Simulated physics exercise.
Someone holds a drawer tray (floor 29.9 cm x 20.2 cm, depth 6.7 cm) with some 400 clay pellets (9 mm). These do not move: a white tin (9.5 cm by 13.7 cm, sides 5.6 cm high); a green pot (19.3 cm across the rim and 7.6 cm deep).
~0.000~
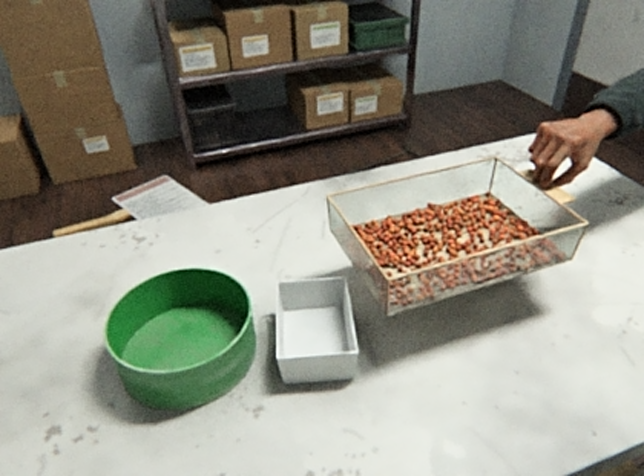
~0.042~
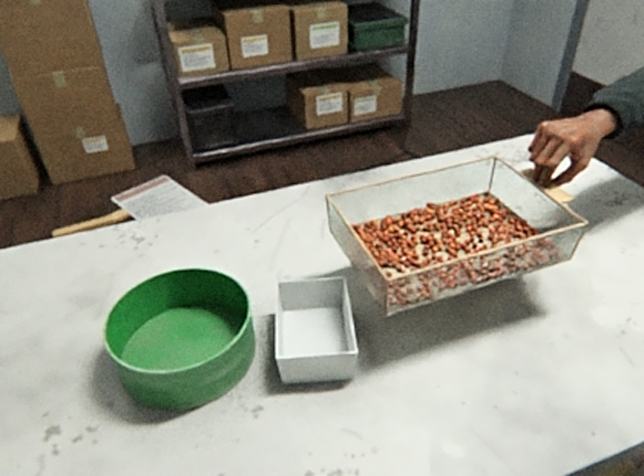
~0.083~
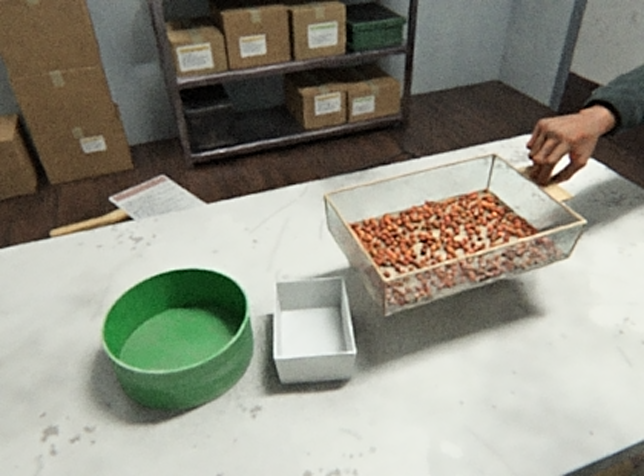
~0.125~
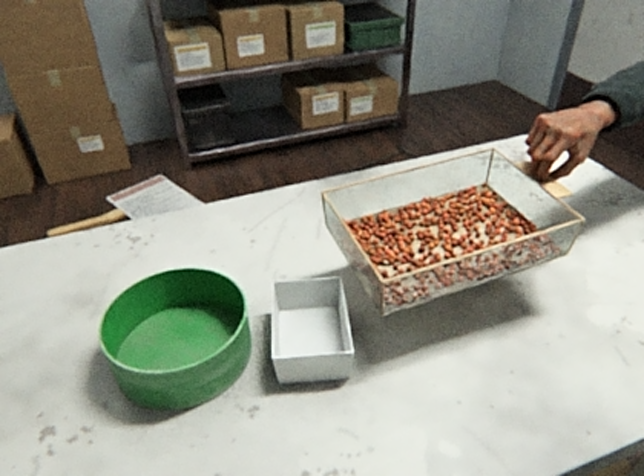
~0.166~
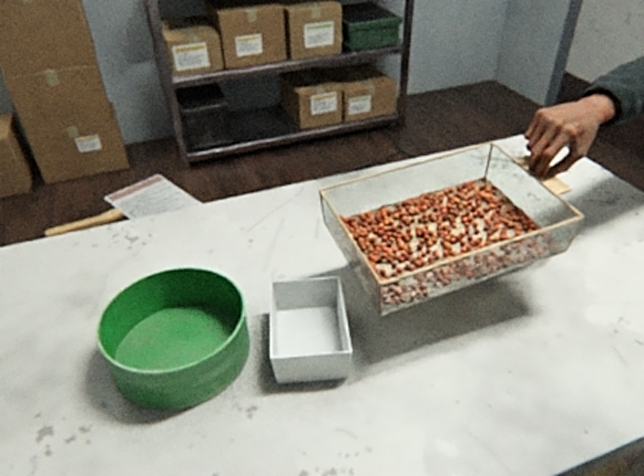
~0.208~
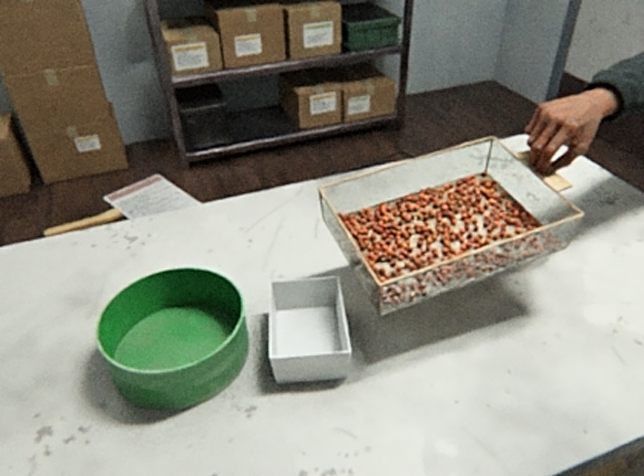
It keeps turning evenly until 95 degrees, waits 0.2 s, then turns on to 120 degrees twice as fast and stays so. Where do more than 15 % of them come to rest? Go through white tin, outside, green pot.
White tin: Under, outside: Over, green pot: Under.
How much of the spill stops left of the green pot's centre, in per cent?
Some 0 per cent.
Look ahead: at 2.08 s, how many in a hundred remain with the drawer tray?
Roughly 70 per cent.
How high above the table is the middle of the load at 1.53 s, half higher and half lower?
Roughly 20 cm.
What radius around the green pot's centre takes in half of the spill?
Roughly 28 cm.
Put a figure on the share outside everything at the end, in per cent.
About 100 per cent.
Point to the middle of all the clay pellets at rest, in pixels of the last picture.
Around (373, 386).
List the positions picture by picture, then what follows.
In the first picture, drawer tray at (493, 254); tilt 0 degrees; leading edge at (354, 233); middle of the load at (444, 241); white tin at (314, 314); green pot at (179, 314).
In the second picture, drawer tray at (492, 254); tilt 0 degrees; leading edge at (354, 233); middle of the load at (444, 241).
In the third picture, drawer tray at (490, 253); tilt 2 degrees; leading edge at (352, 233); middle of the load at (442, 239).
In the fourth picture, drawer tray at (488, 253); tilt 3 degrees; leading edge at (349, 232); middle of the load at (440, 236).
In the fifth picture, drawer tray at (486, 252); tilt 6 degrees; low side front left; leading edge at (347, 232); middle of the load at (439, 233).
In the sixth picture, drawer tray at (485, 252); tilt 8 degrees; low side front left; leading edge at (346, 232); middle of the load at (439, 230); white tin at (307, 314); green pot at (172, 314). It turns about 55 degrees a second.
Then, at 0.93 s, tilt 46 degrees; drawer tray 100 %; middle of all pieces near (436, 226).
After 1.53 s, tilt 78 degrees; drawer tray 100 %; middle of all pieces near (435, 223).
Then, at 2.08 s, tilt 95 degrees; drawer tray 70 %, outside 5 %, in the air 25 %; middle of all pieces near (403, 304).
After 2.61 s, tilt 120 degrees; drawer tray 5 %, outside 90 %, in the air 5 %; middle of all pieces near (368, 384).
By 3.2 s all is still; drawer tray 0 %, green pot 0 %, white tin 0 %, outside 100 %.
